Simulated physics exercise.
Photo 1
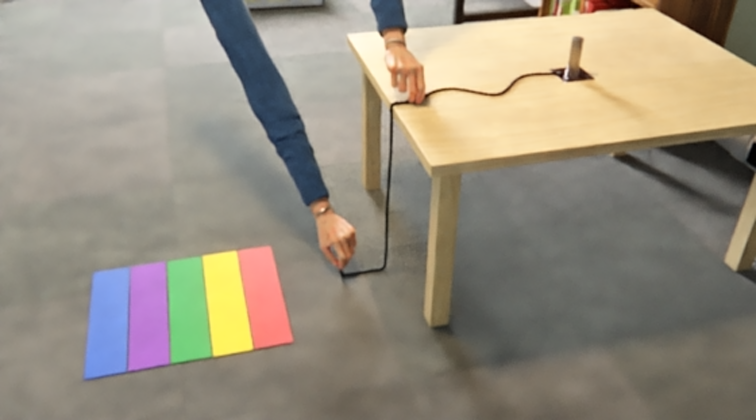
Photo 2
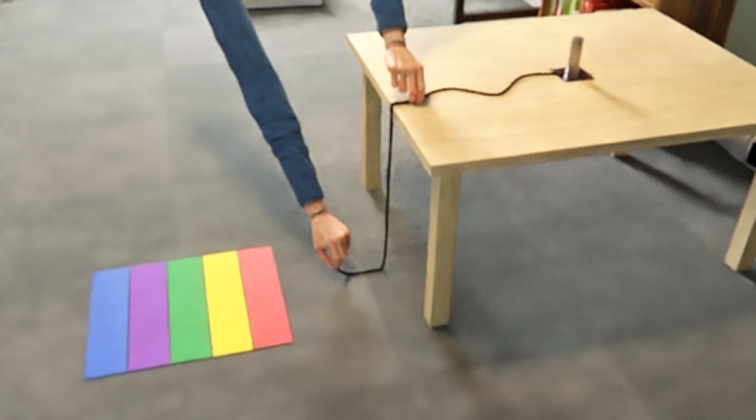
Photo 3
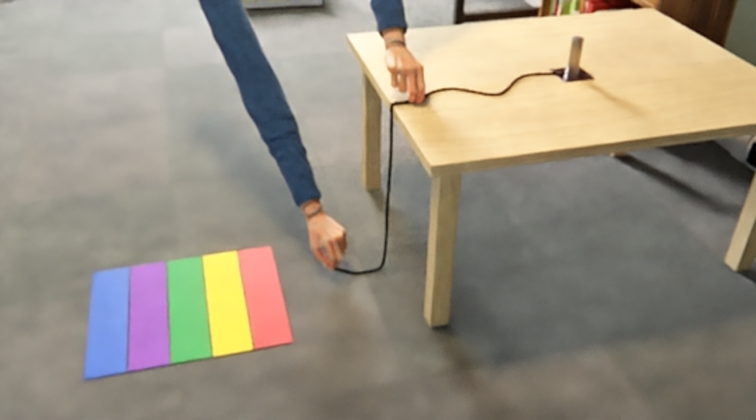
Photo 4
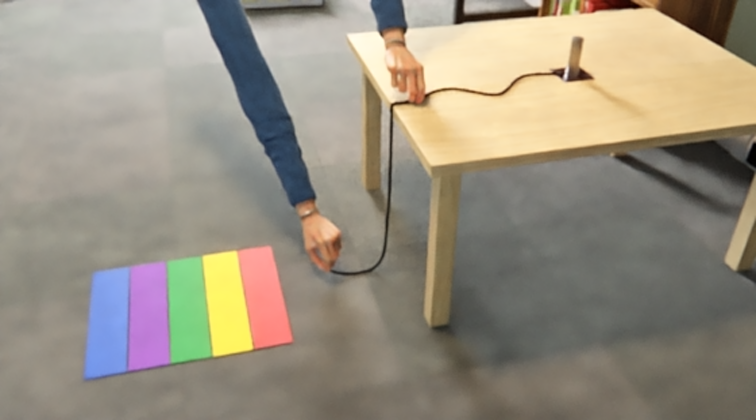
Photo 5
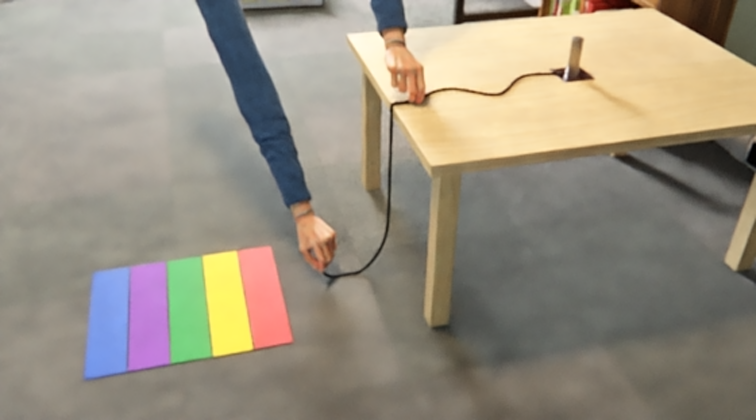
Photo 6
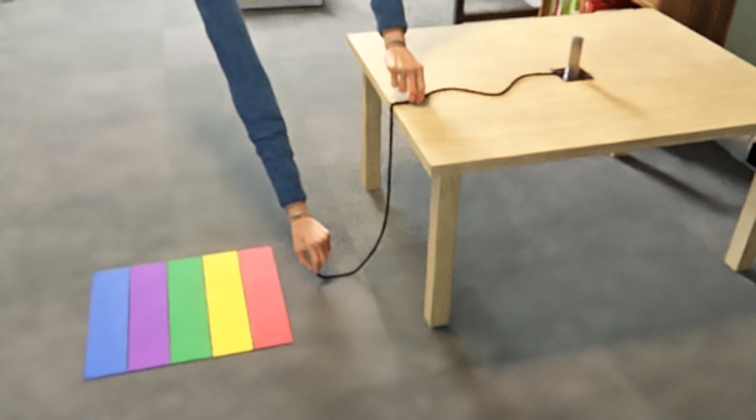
A hand on the floor slowly draws a cord's end left while another pins it above.
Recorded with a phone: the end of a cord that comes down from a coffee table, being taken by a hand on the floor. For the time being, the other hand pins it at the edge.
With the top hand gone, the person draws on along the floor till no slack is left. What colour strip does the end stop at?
Green.
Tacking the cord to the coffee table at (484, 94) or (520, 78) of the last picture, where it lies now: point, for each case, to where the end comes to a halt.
Roughly (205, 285) and (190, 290).
Soon after, end near (242, 280); over yellow.
Then, end near (208, 286); over yellow.
At full stretch, end near (186, 289); over green. It gets as far as the green strip.
